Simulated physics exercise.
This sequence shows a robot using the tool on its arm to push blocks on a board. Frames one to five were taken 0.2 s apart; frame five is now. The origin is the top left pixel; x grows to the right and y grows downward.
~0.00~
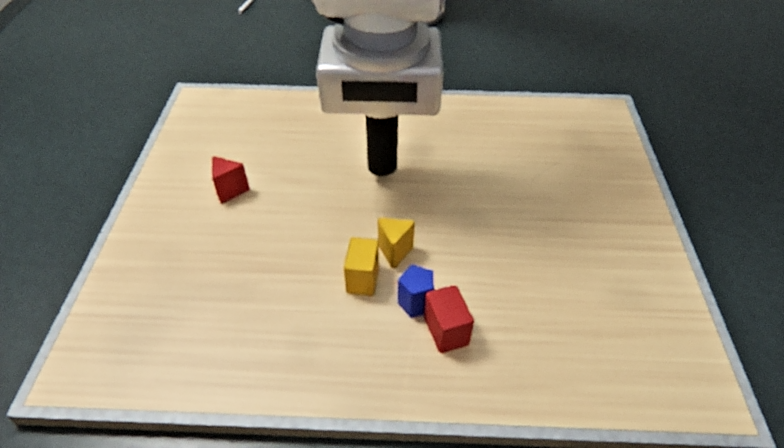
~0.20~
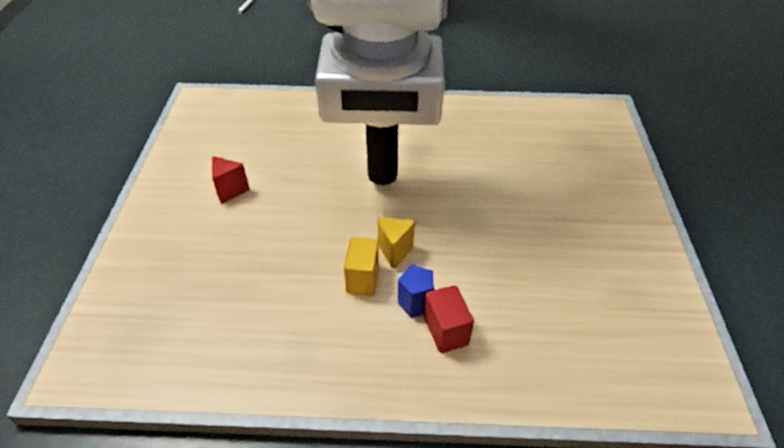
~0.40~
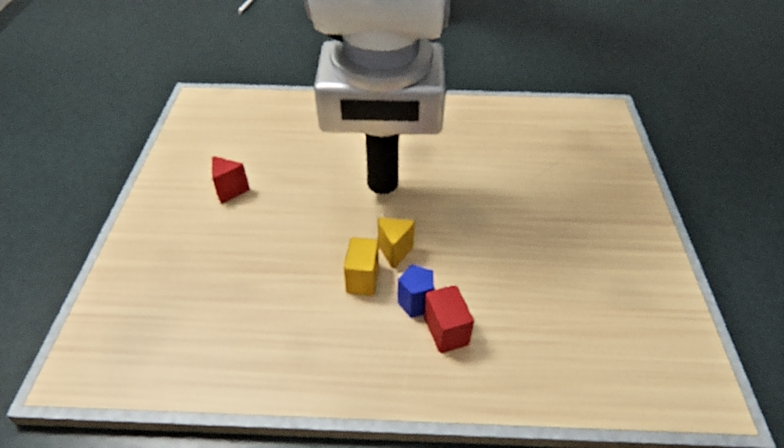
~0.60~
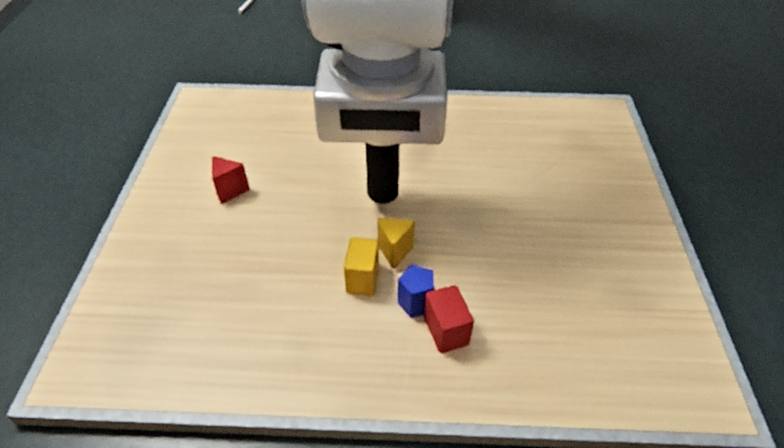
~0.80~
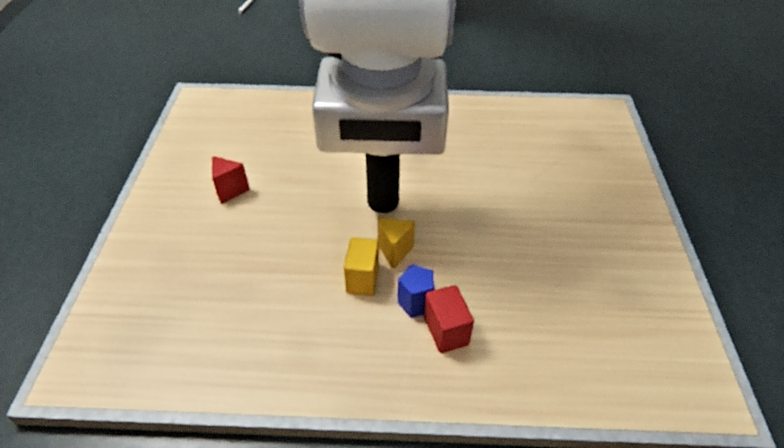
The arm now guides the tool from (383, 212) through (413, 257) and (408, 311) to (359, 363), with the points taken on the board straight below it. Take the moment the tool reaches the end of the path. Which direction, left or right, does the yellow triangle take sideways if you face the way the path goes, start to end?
Facing the way the path runs, start to end, you'll find the yellow triangle has shifted right.
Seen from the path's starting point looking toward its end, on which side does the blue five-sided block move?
Over to the right.
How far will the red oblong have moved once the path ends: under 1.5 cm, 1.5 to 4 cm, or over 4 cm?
Ends under 1.5 cm away.
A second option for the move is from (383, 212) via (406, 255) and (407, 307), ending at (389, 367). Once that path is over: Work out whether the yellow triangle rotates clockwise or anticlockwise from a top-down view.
Looking down: Clockwise.
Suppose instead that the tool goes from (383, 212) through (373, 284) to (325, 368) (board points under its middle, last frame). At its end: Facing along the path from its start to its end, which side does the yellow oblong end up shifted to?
Displaced right.
What follows on the original path. One third of the way, tool at (413, 247); yellow triangle at (399, 252), turned 30° clockwise.
Two thirds of the way, tool at (408, 302); yellow triangle at (377, 281), turned 105° clockwise; blue five-sided block at (399, 317); red oblong at (451, 317), turned 40° anticlockwise.
At the end, tool at (358, 354); yellow oblong still; yellow triangle at (370, 284), turned 120° clockwise; blue five-sided block at (376, 371), turned 55° anticlockwise; red oblong at (451, 317), turned 40° anticlockwise.
